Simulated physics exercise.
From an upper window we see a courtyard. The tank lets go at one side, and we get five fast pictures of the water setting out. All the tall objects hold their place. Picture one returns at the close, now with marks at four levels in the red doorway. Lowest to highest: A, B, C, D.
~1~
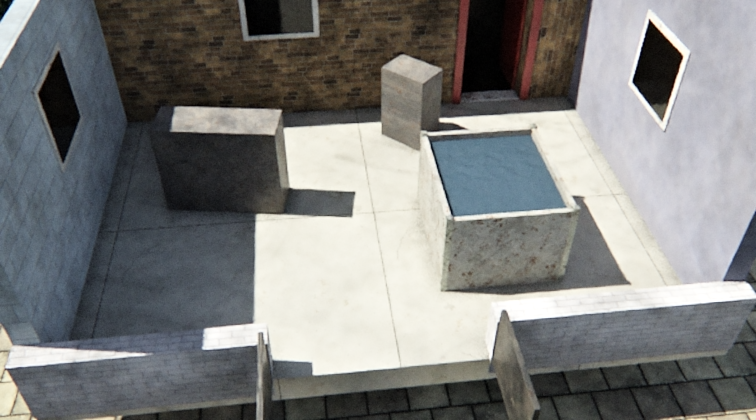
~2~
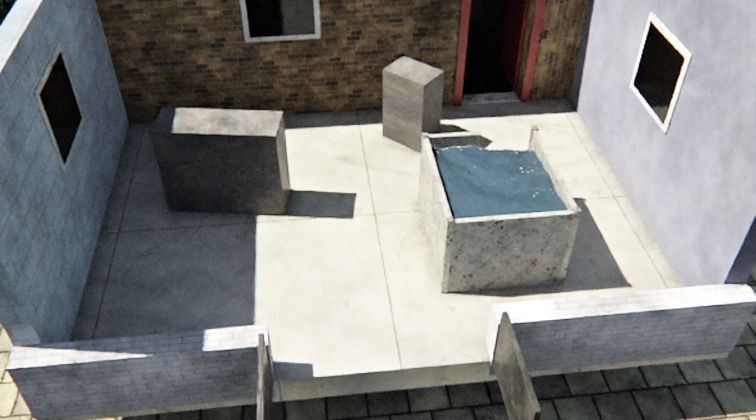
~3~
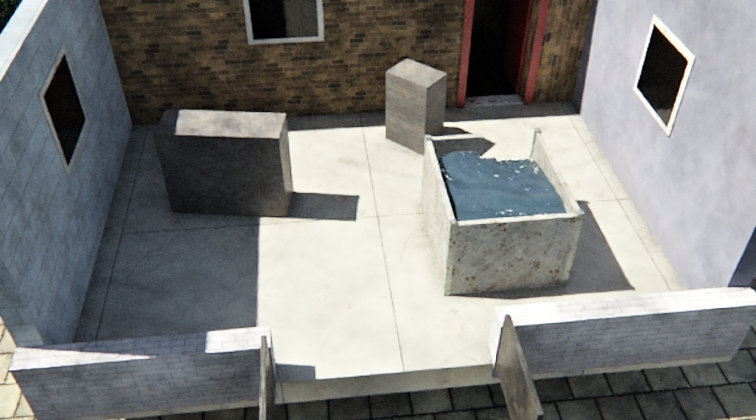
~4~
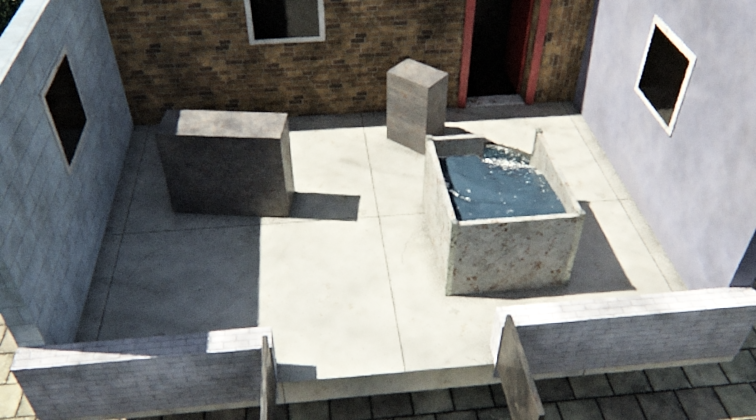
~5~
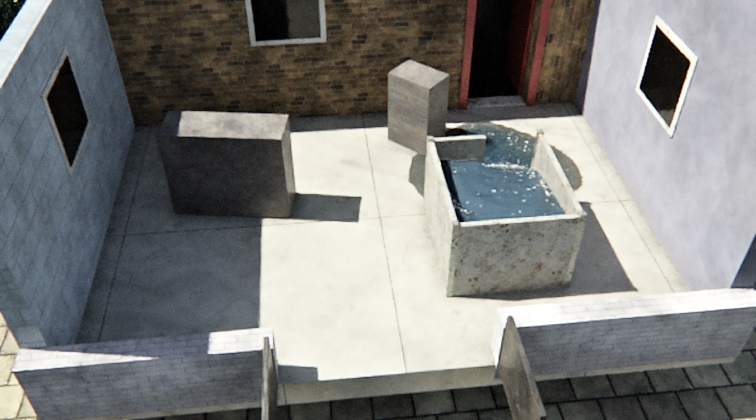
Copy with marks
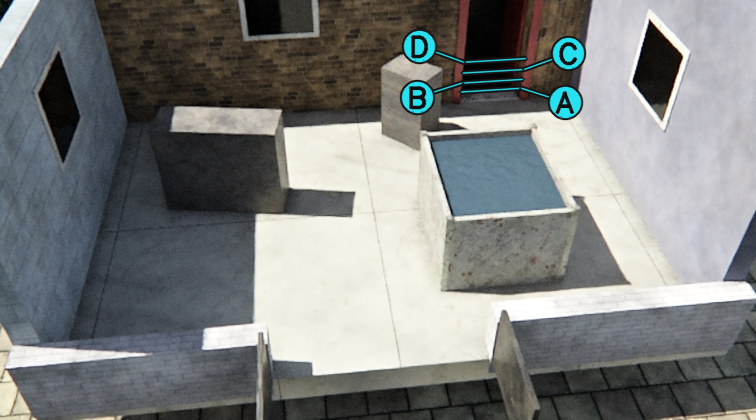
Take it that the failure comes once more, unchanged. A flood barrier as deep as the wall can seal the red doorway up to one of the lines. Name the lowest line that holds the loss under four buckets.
Use line B.
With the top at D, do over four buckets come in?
No, that is safe.
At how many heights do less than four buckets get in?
Three of them.
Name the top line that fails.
That is line A.
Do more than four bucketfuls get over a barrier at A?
Yes.
On the marked copy, A at (491, 90); B at (492, 81); C at (493, 71); D at (495, 60); from the bottom up A, B, C, D.
With A, about 15 bucketfuls get in.
With B, a bucket or two gets in.
With C, nothing gets over.
With D, nothing gets over.
